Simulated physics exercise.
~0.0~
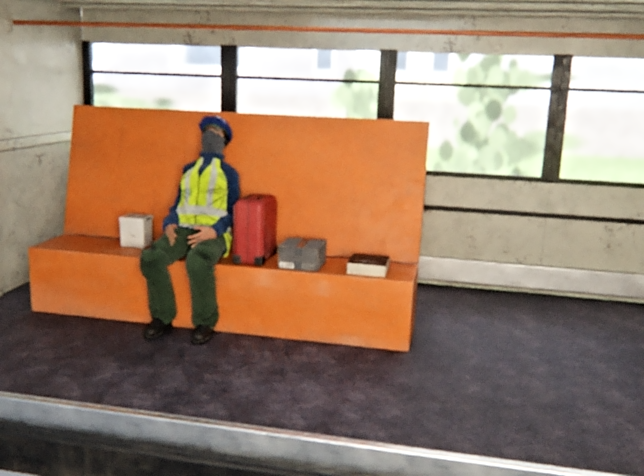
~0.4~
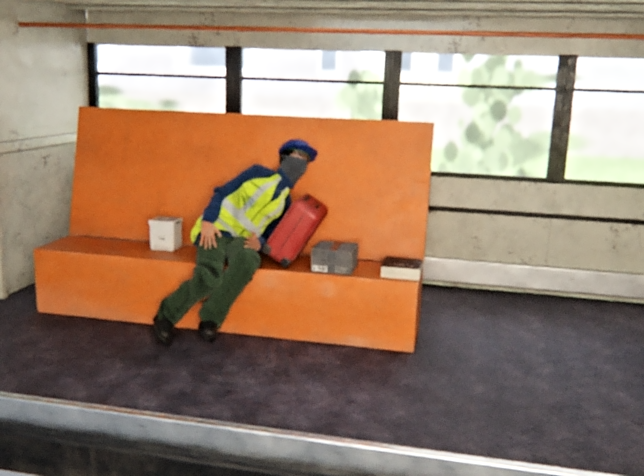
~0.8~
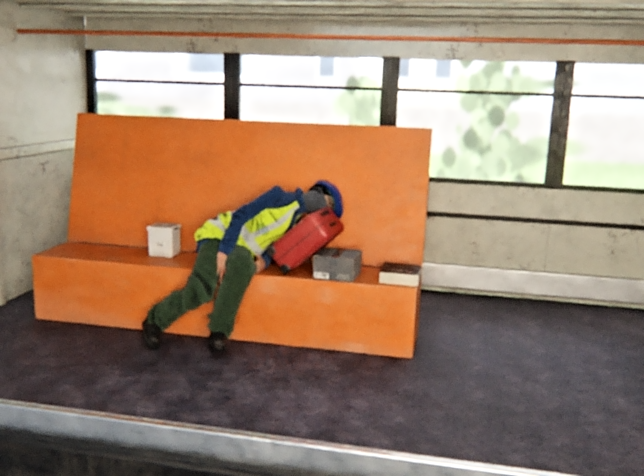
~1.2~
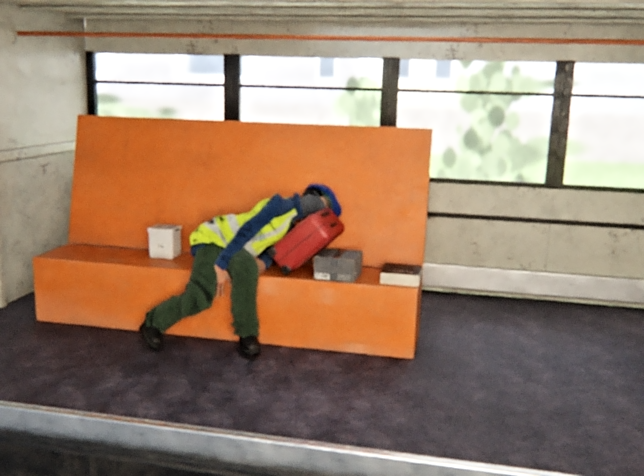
On an orange bench in a train carriage, a limp passenger in a yellow vest toppled right against a red case, which tipped over as the boxes slid slightly right, and ended slumped over it with everything still on the seat.
